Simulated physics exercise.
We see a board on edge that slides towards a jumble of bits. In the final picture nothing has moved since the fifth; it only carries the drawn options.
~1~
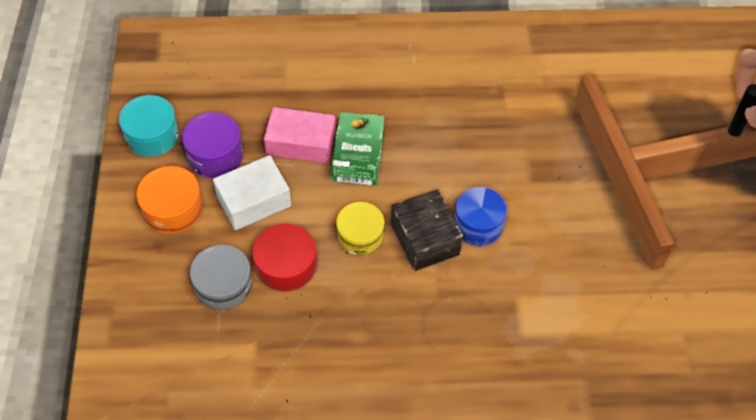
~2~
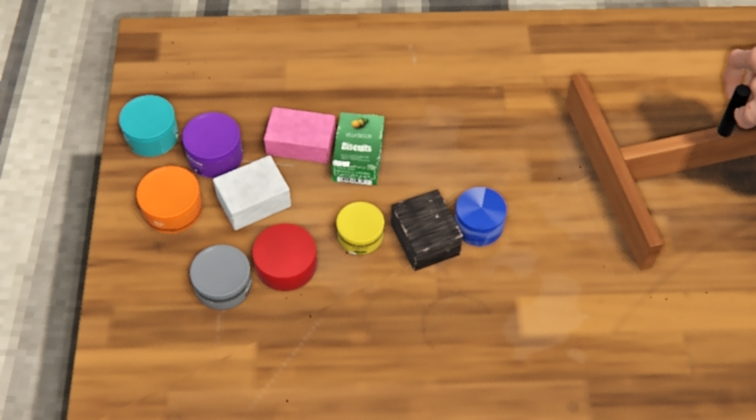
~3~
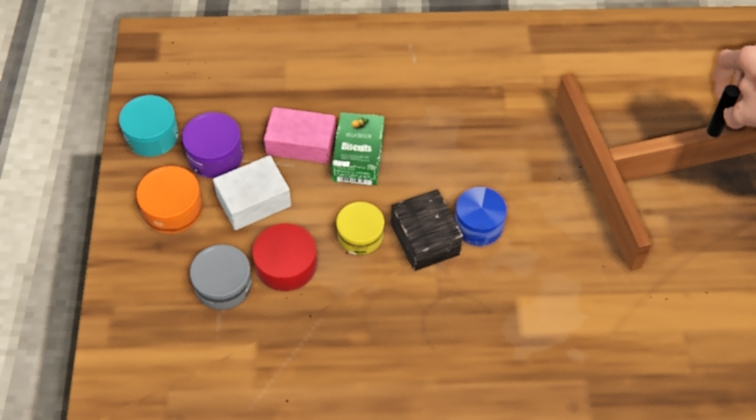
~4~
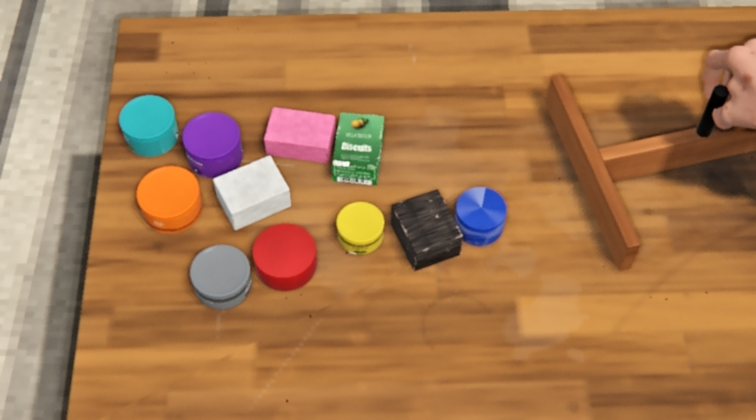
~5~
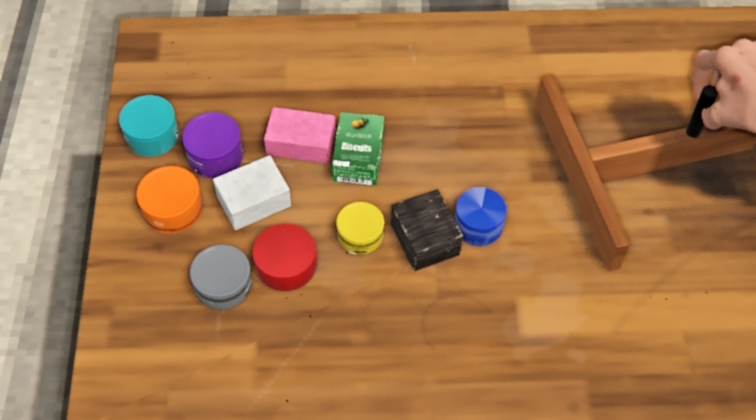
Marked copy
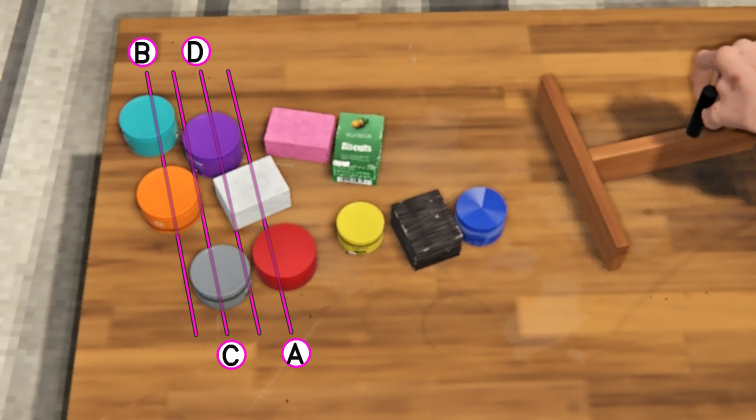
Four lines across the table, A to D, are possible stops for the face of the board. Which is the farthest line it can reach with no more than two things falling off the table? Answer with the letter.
C.
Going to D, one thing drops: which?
It is the purple jar.
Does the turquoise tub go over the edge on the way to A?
No.
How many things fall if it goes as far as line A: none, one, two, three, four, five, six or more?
The count is none.
On the copy, A at (257, 192); B at (169, 194); C at (198, 193); D at (228, 193).
On C. First, board (445, 159); red pot (280, 259); black block (379, 241).
Then, board (306, 162); turquoise tub (135, 123); purple jar (151, 163).
Finally, board (198, 165); purple jar over the edge; orange tub over the edge; two fallen.
By contrast, A is within the limit but short; B drops three; D is within the limit but short.
